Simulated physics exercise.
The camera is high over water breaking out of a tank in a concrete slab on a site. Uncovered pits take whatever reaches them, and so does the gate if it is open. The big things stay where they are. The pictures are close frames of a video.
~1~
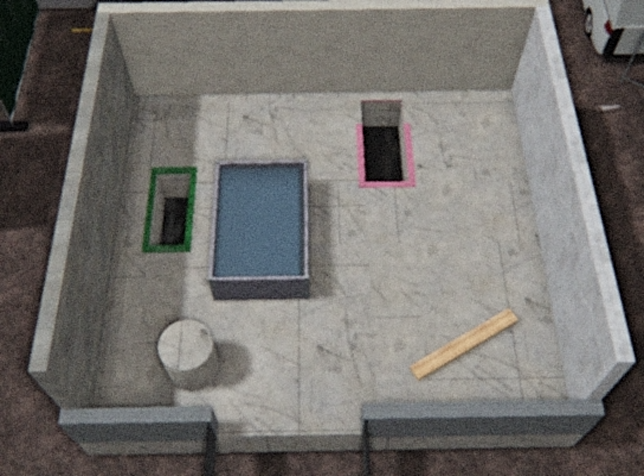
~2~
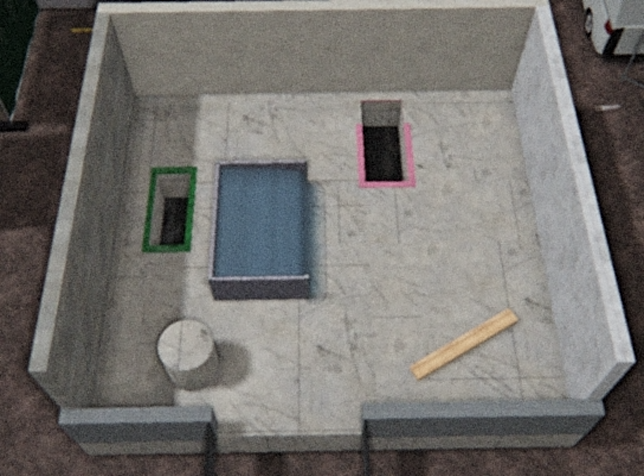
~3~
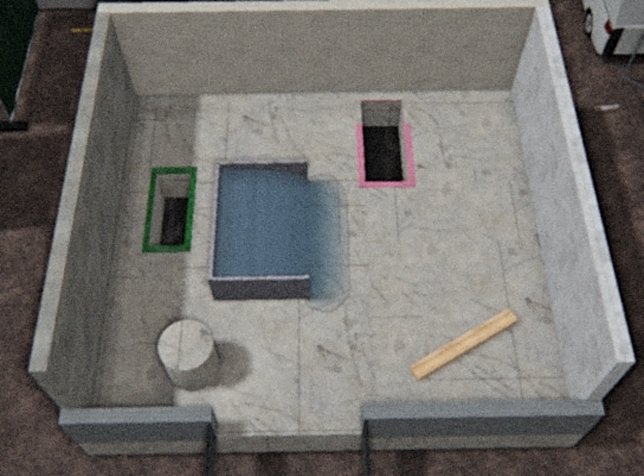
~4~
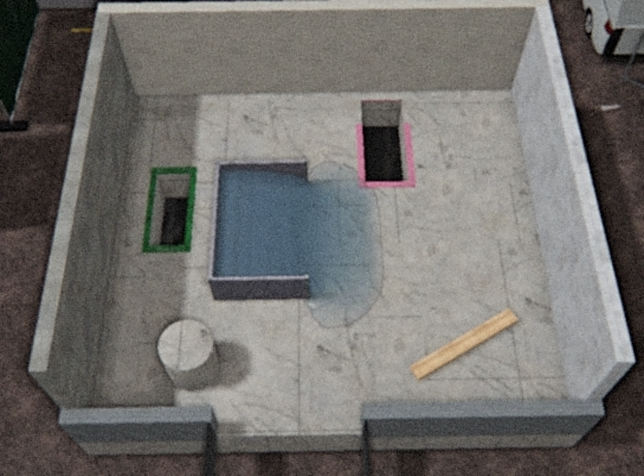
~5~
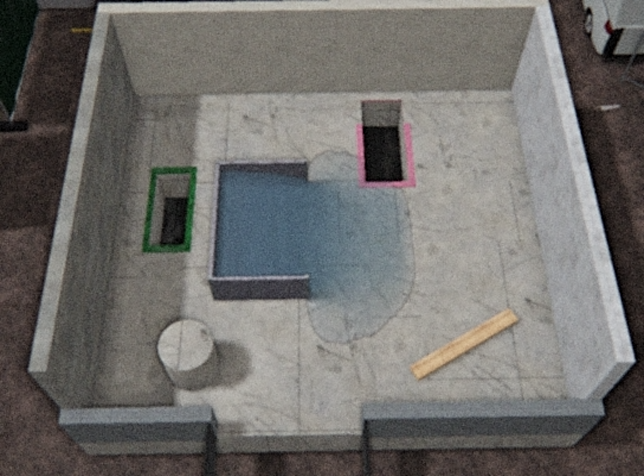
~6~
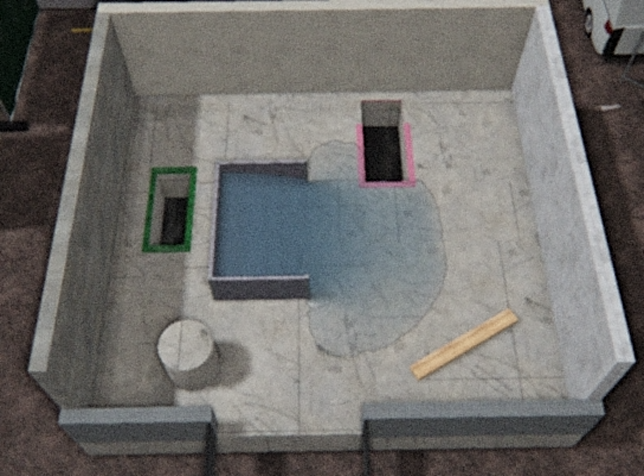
The clip opens on still blue water in a rectangular tank on a walled concrete slab, between a green-edged pit and a pink-edged one. The tank's right side gives way, and water pours out rightward, fanning into a wide, rounded sheet that spreads past the pink border's lower edge and nears the wooden plank.
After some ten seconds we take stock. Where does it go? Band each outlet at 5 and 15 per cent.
In the end: The gate takes between 5 and 15 %; the pink pit takes above 15 %; the green pit takes not even 5 %.
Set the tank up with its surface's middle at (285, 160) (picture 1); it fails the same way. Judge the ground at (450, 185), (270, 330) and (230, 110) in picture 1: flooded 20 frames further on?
In that order: Awash, dry, not flooded.
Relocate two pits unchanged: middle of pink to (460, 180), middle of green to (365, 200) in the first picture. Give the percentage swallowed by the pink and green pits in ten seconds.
In per cent: Pink 14, green 40.
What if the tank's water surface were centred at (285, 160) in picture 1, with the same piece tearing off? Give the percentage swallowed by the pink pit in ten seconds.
In per cent: Pink 60.
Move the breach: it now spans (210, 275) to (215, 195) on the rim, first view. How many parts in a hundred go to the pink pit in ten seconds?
Per cent: Pink 4.
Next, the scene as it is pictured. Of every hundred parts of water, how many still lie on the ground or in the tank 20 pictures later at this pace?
Near 90 in a hundred.
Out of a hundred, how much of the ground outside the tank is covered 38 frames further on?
About 60 per cent.
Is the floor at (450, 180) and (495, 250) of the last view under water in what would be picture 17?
In turn: Flooded, wet.
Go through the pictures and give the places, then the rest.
In the first frame, still water in the tank at (260, 220).
In the second frame, the front is at (317, 299), out from the gap at (305, 233).
In the third frame, the front is at (335, 304), out from the gap at (305, 233).
In the fourth frame, water pours out at (305, 234) and has run to (359, 313).
In the fifth frame, water pours out at (305, 234) and has run to (380, 323).
In the sixth frame, the front is at (436, 287), out from the gap at (305, 234).
A moment on, water covers 30 % of the floor; the gate 0 %, the pink pit 4 %, the green pit 0 %.
Next, water covers 40 % of the floor; the gate 0 %, the pink pit 8 %, the green pit 0 %.
Then, water covers 45 % of the floor; the gate 0 %, the pink pit 11 %, the green pit 0 %.
Later, water covers 60 % of the floor; the gate 1 %, the pink pit 19 %, the green pit 0 %.
In the end, water covers 70 % of the floor; the gate 7 %, the pink pit 31 %, the green pit 0 %.
